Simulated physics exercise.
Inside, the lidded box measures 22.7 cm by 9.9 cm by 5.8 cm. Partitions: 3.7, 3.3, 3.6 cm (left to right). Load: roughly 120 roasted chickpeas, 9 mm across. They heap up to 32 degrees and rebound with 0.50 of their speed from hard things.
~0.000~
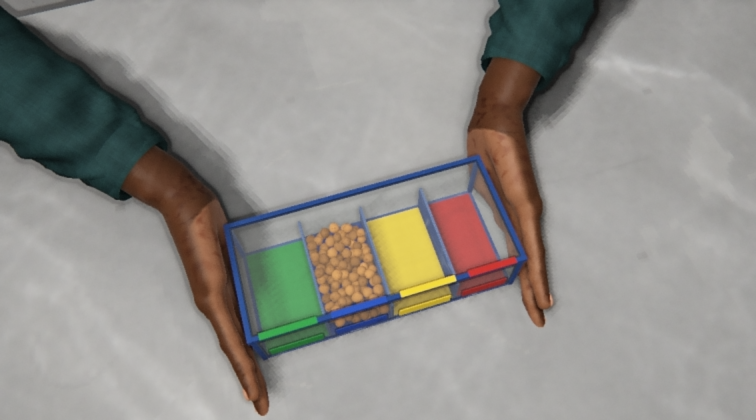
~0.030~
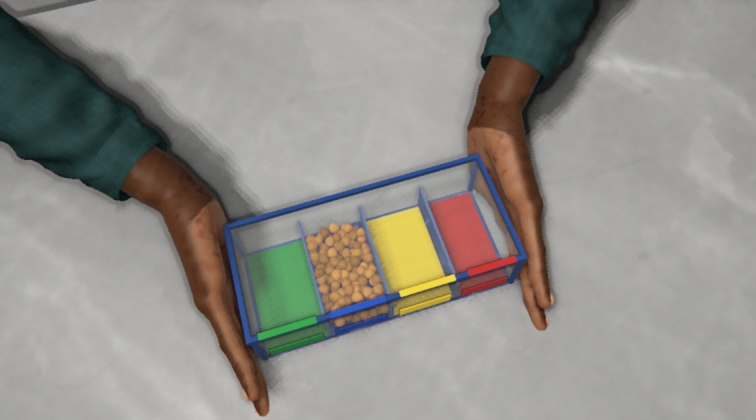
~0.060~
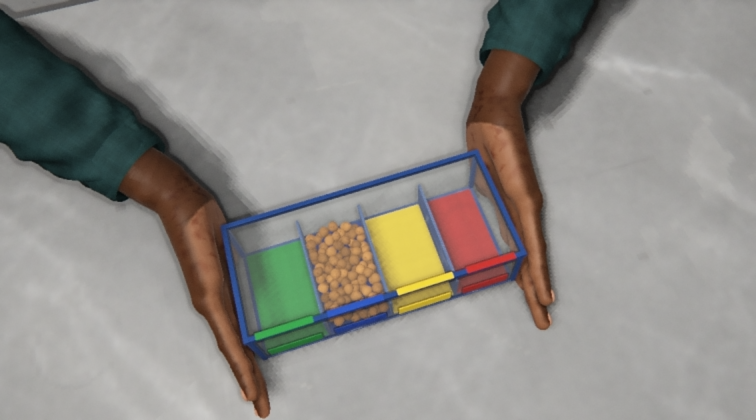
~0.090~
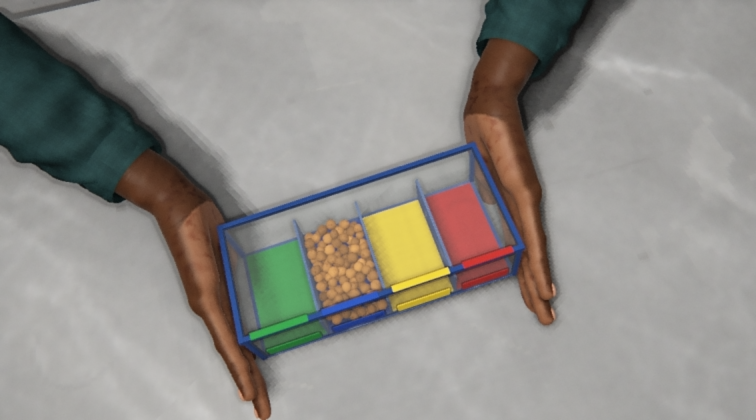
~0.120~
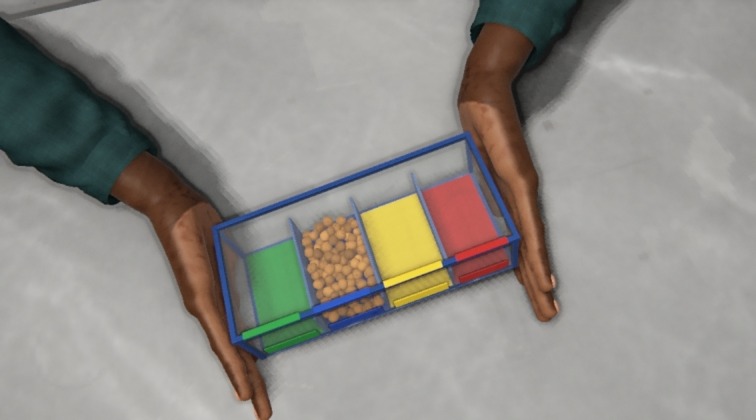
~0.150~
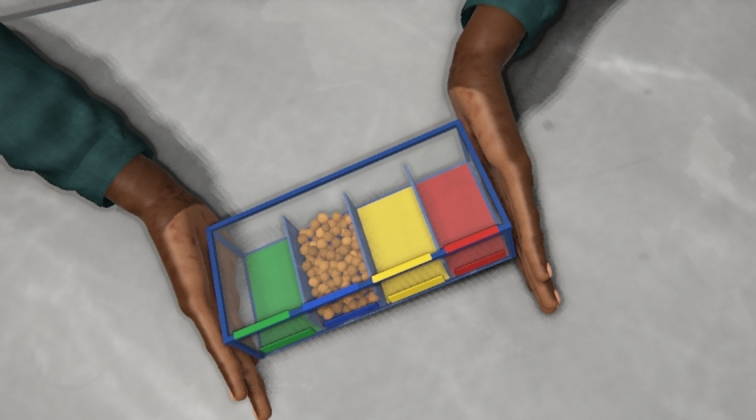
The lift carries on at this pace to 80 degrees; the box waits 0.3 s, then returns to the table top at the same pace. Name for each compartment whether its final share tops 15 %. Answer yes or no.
Red: No, blue: Yes, green: Yes, yellow: No.
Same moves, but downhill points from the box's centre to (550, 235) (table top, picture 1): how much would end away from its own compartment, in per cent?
About 45 per cent.
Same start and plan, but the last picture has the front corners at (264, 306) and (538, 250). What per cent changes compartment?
In that case some 35 per cent.
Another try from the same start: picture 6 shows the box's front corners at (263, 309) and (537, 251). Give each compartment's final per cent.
Red 30, blue 70, green 0, yellow 5.
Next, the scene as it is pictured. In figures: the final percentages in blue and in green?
Blue 75; green 25.
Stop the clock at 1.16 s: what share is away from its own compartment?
Some 25 per cent.
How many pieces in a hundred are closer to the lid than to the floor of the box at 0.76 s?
Roughly 30 per cent.
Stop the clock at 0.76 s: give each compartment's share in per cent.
Red 0, blue 80, green 20, yellow 0.
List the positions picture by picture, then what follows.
Box tilt 0 degrees, front corners at (252, 338) and (521, 257); blue 100 %, in the first frame.
Box tilt 1 degrees, front corners at (251, 338) and (521, 256), in the second frame.
Box tilt 3 degrees, front corners at (249, 338) and (520, 252), in the third frame.
Box tilt 6 degrees, front corners at (244, 338) and (518, 246), lowest corner left back, in the fourth frame.
Box tilt 10 degrees, front corners at (237, 338) and (514, 236), lowest corner left back, in the fifth frame.
Box tilt 15 degrees, front corners at (229, 338) and (505, 225), lowest corner left back; blue 100 %. The box's pace is about 170 degrees a second, in the sixth frame.
After 0.76 s, tilt 80 degrees; blue 80 %, green 20 %.
Then, at 1.16 s, tilt 46 degrees; blue 75 %, green 25 %.
Then, at 1.64 s, tilt 0 degrees; blue 75 %, green 25 %.
In the end, at 2.5 s, red 0 %, blue 75 %, green 25 %, yellow 0 %.
